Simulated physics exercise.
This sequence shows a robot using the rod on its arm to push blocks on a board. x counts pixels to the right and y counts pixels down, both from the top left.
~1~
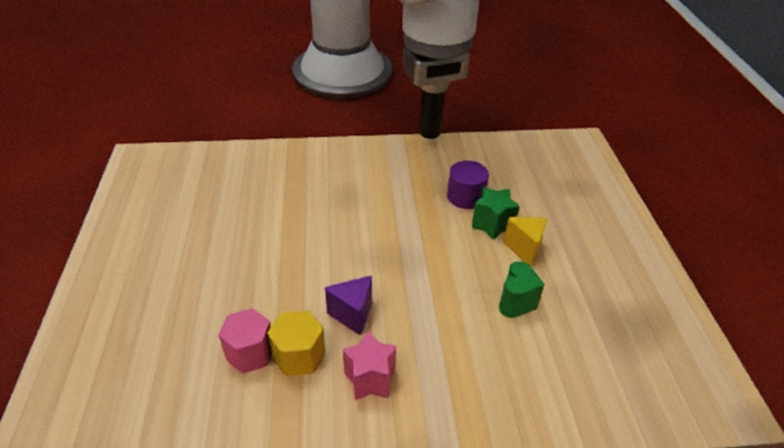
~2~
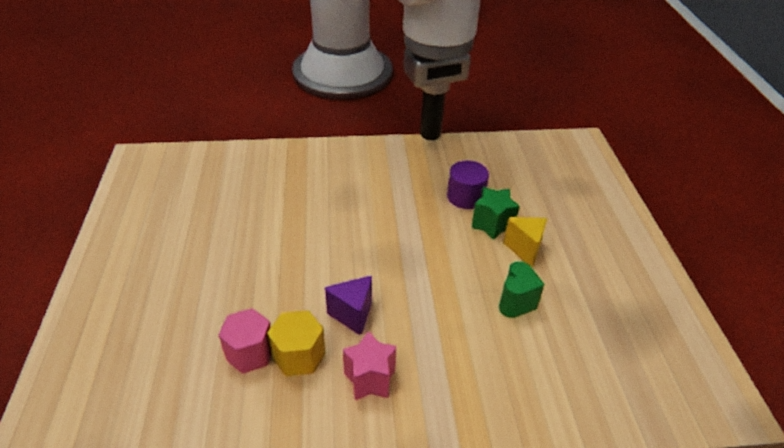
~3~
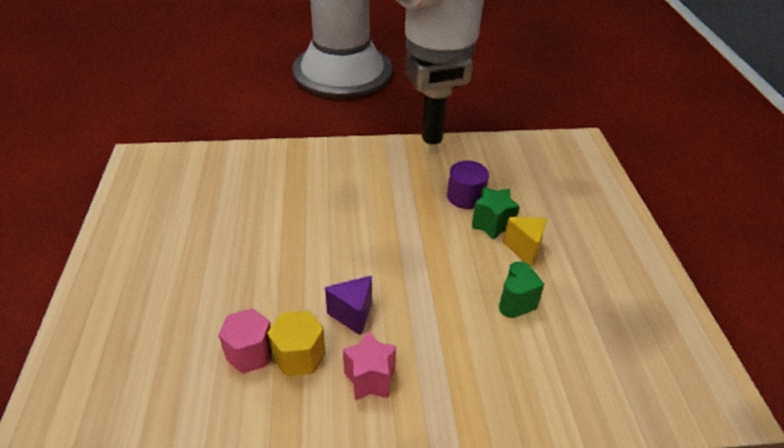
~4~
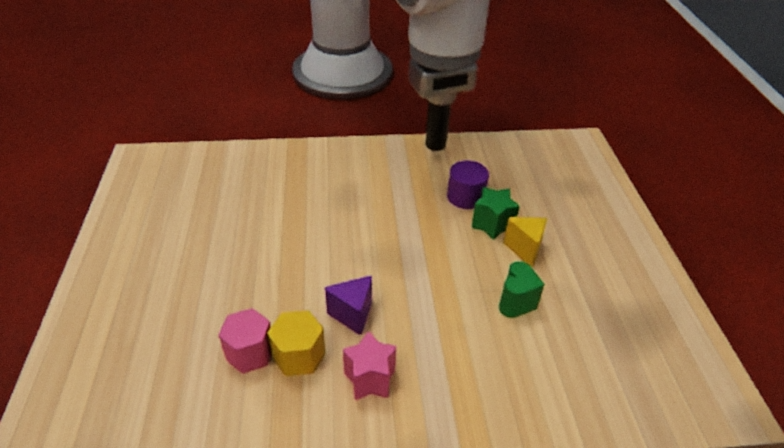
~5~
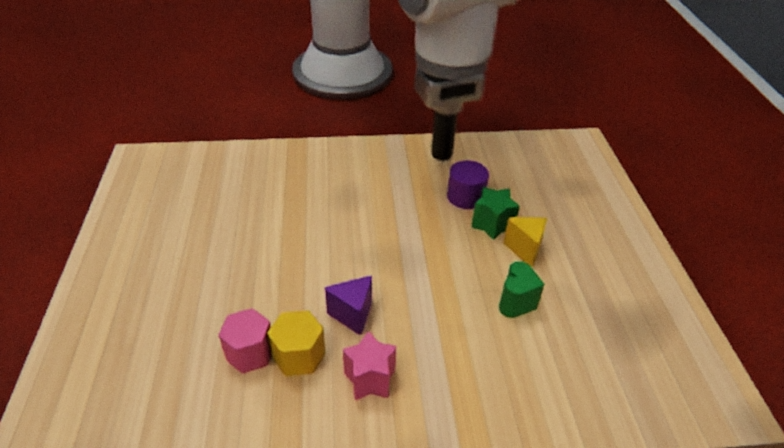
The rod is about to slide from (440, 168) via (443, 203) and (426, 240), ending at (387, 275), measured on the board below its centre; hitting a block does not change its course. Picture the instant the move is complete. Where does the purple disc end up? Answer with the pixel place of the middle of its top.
Its top centre lands on (478, 182).
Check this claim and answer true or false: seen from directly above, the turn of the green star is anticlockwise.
False - the claim does not hold.
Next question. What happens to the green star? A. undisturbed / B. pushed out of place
Letter B.
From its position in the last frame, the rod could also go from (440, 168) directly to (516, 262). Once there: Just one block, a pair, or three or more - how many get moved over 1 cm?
Shifted over 1 cm: Three or more.
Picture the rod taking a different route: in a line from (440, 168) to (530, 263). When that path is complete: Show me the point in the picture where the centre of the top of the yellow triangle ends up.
Its top middle is near (564, 247).
The first path, step by step. One third of the way, rod at (445, 191); purple disc at (478, 182); green star at (506, 203), turned 20° clockwise.
Two thirds of the way, rod at (427, 228); purple disc at (478, 182); green star at (506, 203), turned 20° clockwise.
At the end, rod at (387, 263); purple triangle still; purple disc at (478, 182); green star at (506, 203), turned 20° clockwise.
